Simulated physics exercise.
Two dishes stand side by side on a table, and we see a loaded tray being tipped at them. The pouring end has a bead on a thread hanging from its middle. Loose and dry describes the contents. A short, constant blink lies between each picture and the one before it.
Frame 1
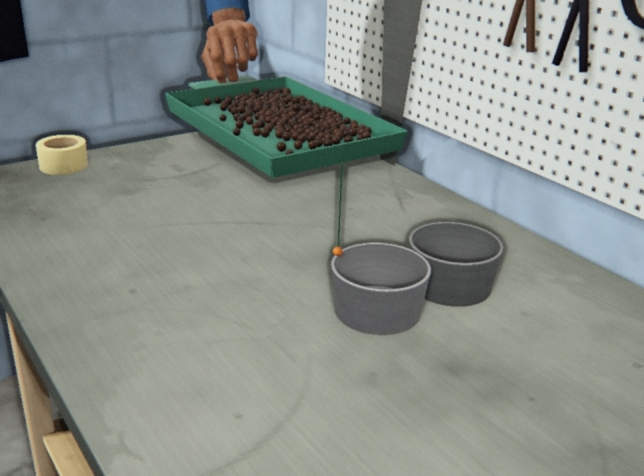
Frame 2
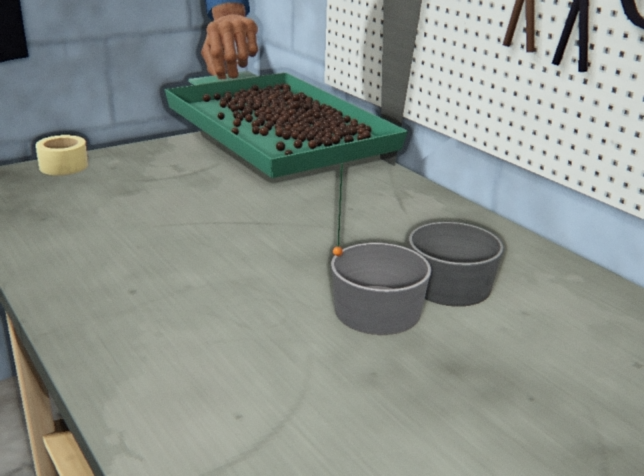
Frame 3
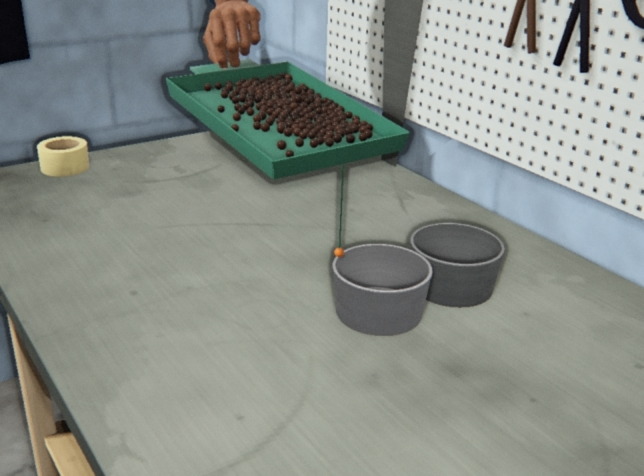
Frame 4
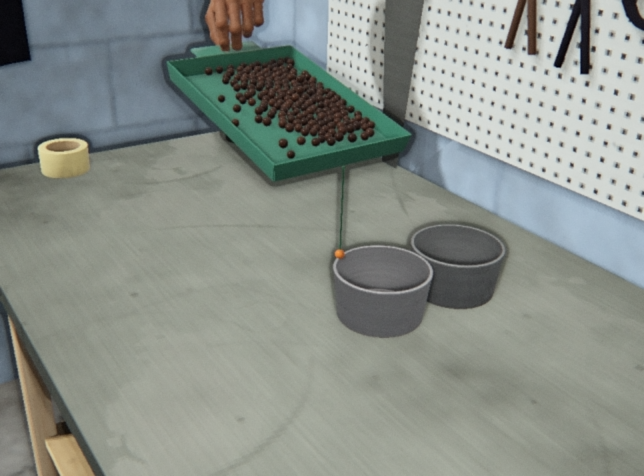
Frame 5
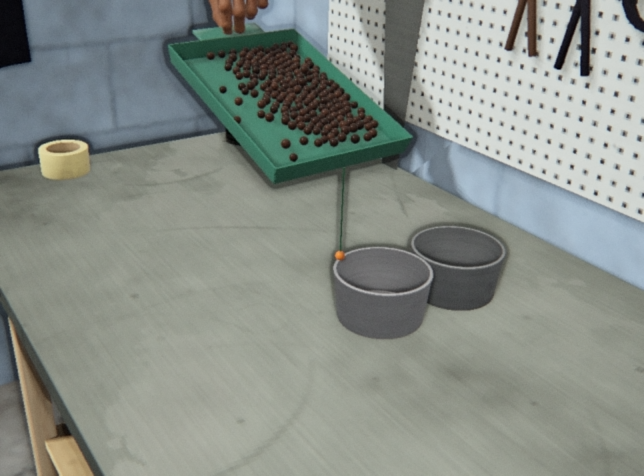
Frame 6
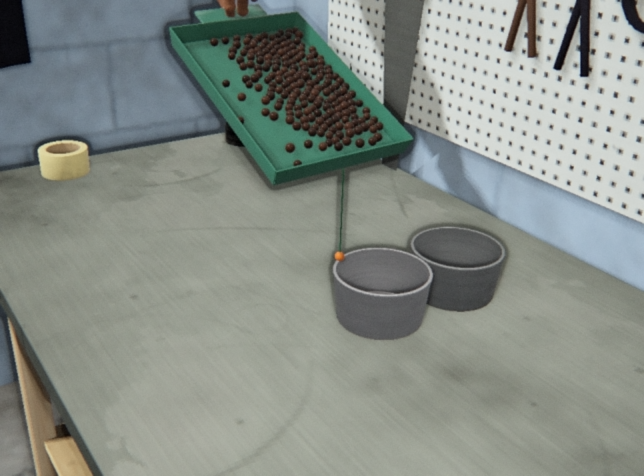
In a workshop with pale blue block walls and a white pegboard, a grey tabletop is seen from above at an angle, the view nearly still. A green tray of brown balls is at the back, an orange bead on a thread hanging below its near end, beside two dark grey dishes, with yellowish tape at left. A hand raises the tray's far end, steepening it, and the balls shift slightly down the tray.
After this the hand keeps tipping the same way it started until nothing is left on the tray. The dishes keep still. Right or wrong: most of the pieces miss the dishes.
Right.
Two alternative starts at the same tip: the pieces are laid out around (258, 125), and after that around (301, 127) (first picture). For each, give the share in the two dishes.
Close to 30 and close to 20 per cent.
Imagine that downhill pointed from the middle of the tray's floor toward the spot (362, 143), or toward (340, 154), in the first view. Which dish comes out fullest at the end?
Record: Try 1, the dish at the left; try 2, the dish at the left.
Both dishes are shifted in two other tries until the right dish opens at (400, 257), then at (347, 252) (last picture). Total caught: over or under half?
So that's a lesser portion the first time round, a lesser portion the second.
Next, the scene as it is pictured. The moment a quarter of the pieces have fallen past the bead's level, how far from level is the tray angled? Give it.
Roughly 85 degrees of tilt.
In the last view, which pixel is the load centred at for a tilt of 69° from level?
Somewhere around pixel (338, 157) in the last picture.
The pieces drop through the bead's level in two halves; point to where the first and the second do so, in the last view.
Half one: (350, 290), half two: (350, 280).
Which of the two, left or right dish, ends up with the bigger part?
The one that comes out ahead is the leftward one.
Soon, tray tipped steeply; most on the tray; a stray few outside both; about a quarter in the air.
A while on, tray tipped past a quarter turn; a small part on the tray; about a quarter in the left dish; about half outside both; about a quarter in the air.
Towards the end, tray tipped past a quarter turn; about a third in the left dish; about two thirds outside both.
Finally, tray tipped past a quarter turn; about a third in the left dish; none in the right dish; about two thirds outside both.
